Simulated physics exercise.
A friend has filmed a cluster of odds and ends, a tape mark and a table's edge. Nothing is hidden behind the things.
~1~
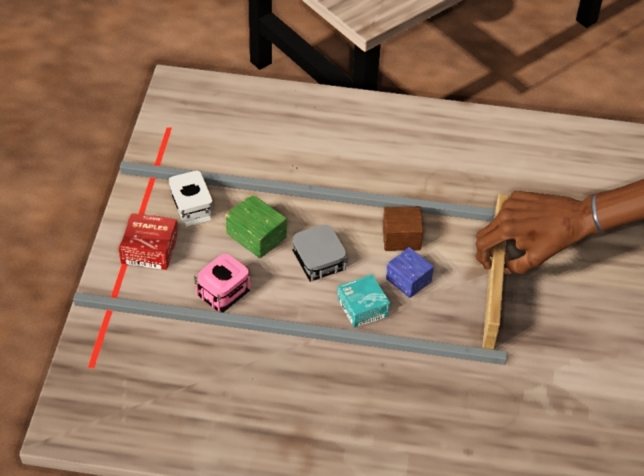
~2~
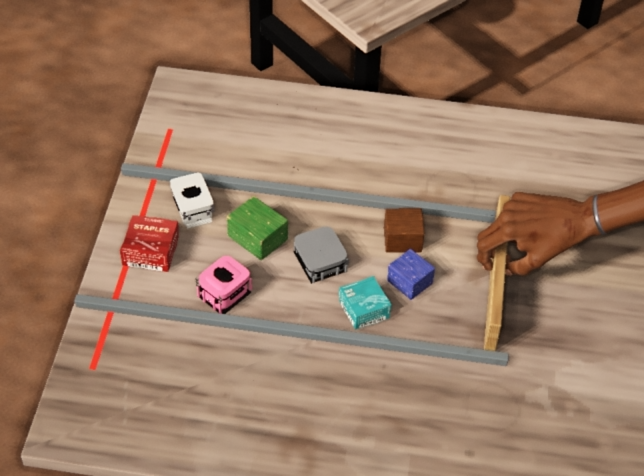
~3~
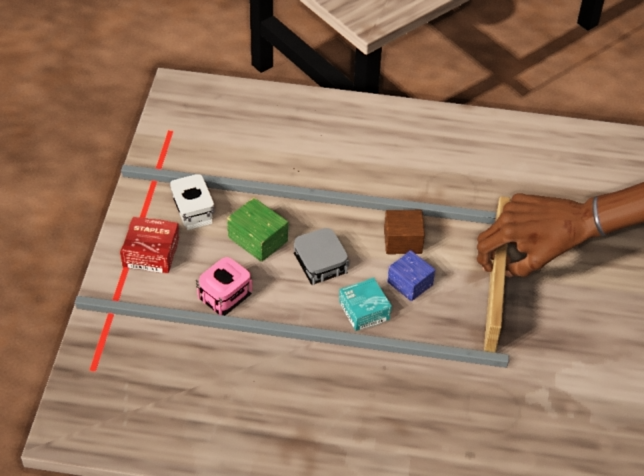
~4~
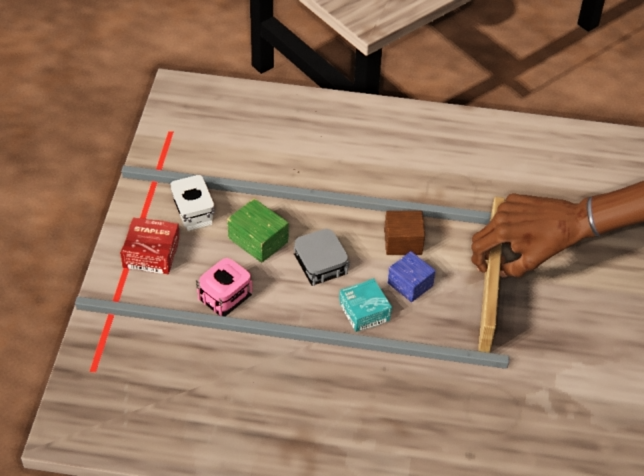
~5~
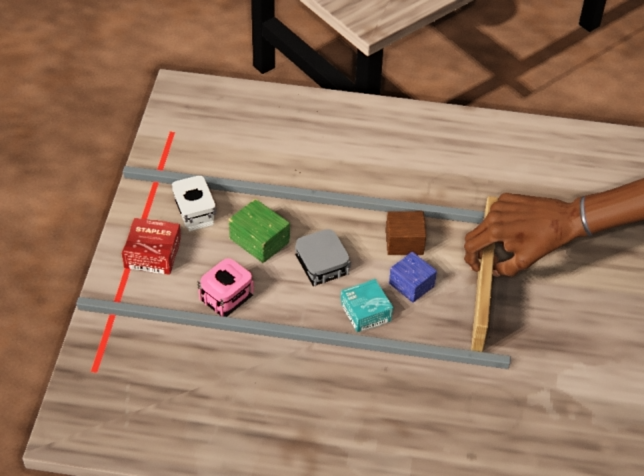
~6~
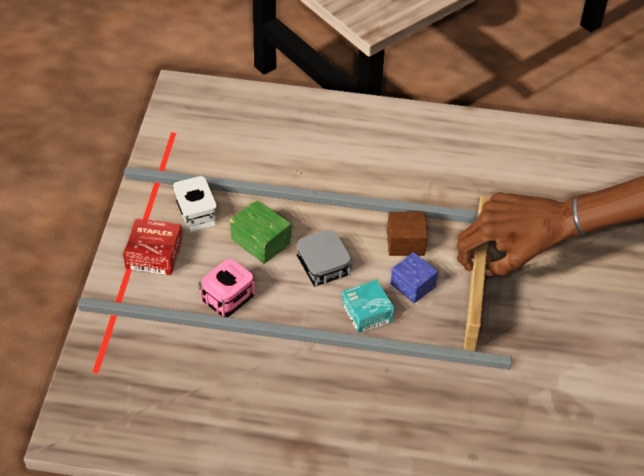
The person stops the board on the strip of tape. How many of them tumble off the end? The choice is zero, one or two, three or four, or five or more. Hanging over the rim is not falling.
The number that fall off is five or more.
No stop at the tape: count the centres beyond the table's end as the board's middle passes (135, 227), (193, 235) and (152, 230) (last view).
Place by place, 5, 2 and 4.
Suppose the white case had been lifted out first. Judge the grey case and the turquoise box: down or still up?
The grey case falls; the turquoise box does not fall.
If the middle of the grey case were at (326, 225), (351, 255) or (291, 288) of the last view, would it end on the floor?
The grey case comes down; comes down; is lost.
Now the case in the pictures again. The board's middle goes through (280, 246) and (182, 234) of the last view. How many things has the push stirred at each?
7 and 8.
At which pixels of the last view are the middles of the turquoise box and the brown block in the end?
The turquoise box stops around (101, 284); the brown block around (131, 196).
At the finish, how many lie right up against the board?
That makes 3.
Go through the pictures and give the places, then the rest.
Red box (149, 241); white case (191, 199); pink case (223, 283); board (496, 271); tape (133, 238), in the first picture.
White case (192, 200); turquoise box (365, 303), in the second picture.
Pink case (225, 286); brown block (404, 232), in the third picture.
Red box (151, 246); green block (258, 230), in the fourth picture.
White case (194, 203); grey case (322, 257), in the fifth picture.
Red box (153, 247); white case (195, 204); pink case (227, 288); board (478, 272); tape (138, 243), in the sixth picture.
Early on, none off yet; red box at rest near (153, 247); white case at rest near (195, 204); pink case at rest near (227, 288).
A while later, none off yet; red box at rest near (153, 247); white case travelled a little near (170, 197); pink case travelled a little near (209, 286).
Further along, none off yet; red box travelled about its own width near (95, 240); white case travelled well along near (115, 182); pink case travelled well along near (125, 276).
Finally, the number that fall off is five or more; lost, grey case, green block, pink case, white case and red box.
